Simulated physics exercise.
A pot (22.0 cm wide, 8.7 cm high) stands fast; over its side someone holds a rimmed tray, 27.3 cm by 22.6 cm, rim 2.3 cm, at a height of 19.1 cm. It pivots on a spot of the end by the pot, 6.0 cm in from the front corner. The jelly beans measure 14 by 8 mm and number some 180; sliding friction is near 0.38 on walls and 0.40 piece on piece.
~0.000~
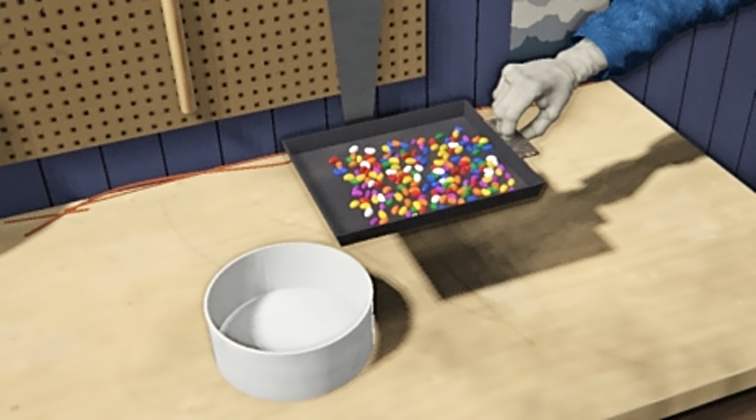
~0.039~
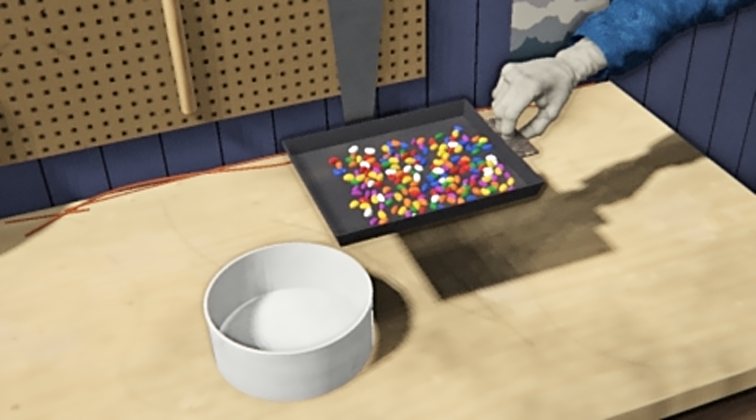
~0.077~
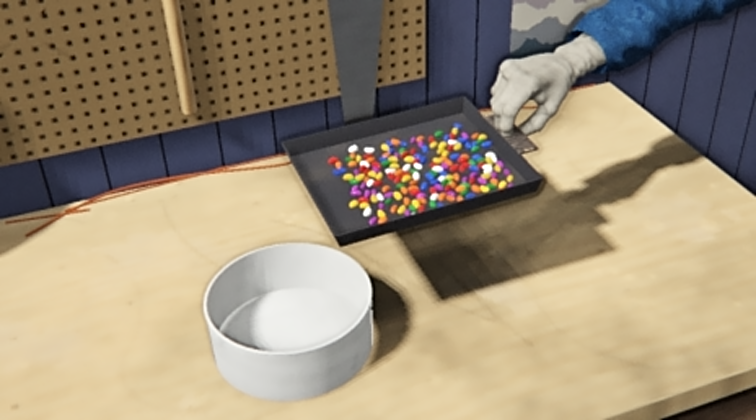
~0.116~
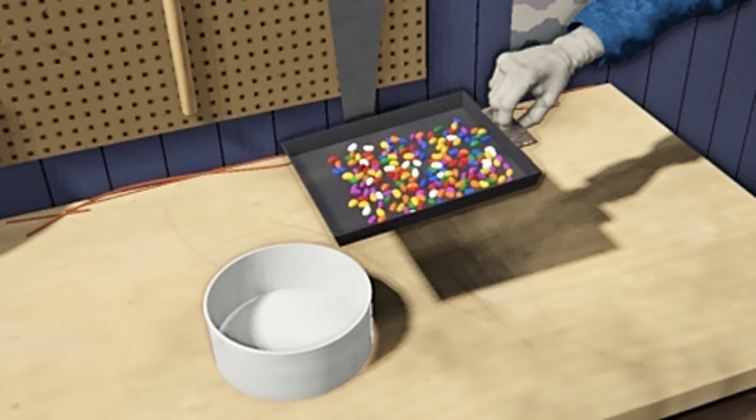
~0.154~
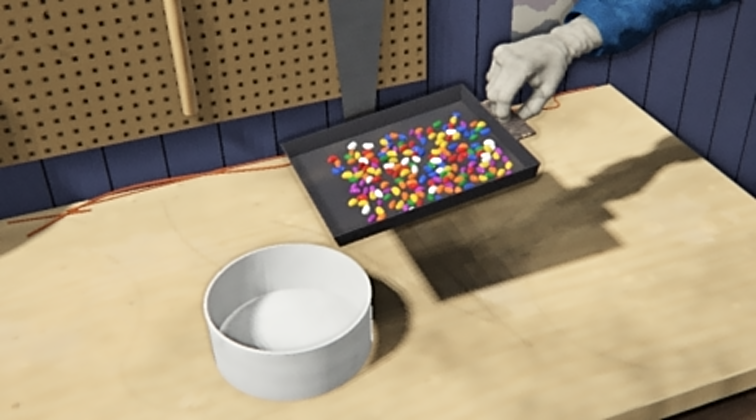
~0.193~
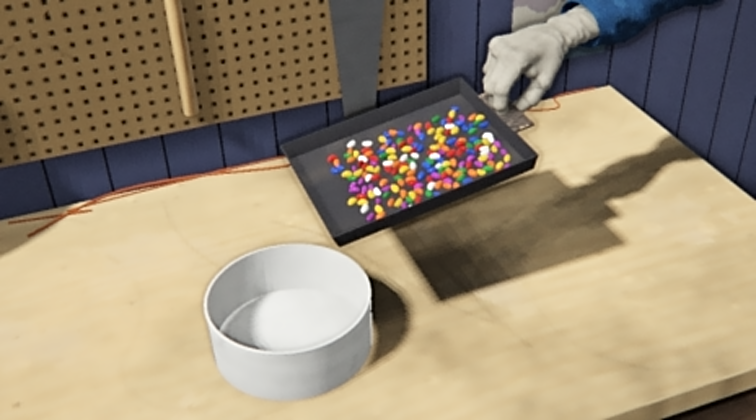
A gloved hand in a blue sleeve grips the right end of a dark rimmed tray above a pale wooden workbench, seen from above at an angle. Multicoloured jelly beans cover the tray, with a white pot at front left and a pegboard on the blue wall behind. The hand slowly raises the tray's right end, tilting it slightly leftward, while the camera stays still.
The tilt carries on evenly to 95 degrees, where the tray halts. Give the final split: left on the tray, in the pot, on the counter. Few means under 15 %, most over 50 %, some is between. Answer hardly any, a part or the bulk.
Left on the tray: Hardly any; in the pot: The bulk; on the counter: A part.
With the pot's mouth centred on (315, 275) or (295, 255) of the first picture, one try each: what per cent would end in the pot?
Some 80 and 90 per cent.
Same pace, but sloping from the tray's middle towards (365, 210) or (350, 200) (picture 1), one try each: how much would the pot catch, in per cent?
About 95 and 95 per cent.
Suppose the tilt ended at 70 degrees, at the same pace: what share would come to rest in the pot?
It would be near 25 per cent.
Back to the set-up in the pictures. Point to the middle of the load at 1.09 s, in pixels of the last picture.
Near (307, 197).
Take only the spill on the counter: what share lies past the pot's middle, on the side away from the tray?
Some 50 per cent.
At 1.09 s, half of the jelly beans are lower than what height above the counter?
Roughly 20 cm.
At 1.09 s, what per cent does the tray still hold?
Some 80 per cent of the load.
Then, at 0.73 s, tilt 50 degrees; the tray holds 100 %, the pot 0 %.
After 1.09 s, tilt 78 degrees; the tray holds 80 %, the pot 15 %.
After 1.53 s, tilt 95 degrees; the tray holds 10 %, the pot 50 %.
By 3.0 s all is still; tray 0 %, pot 75 %, counter 25 %.
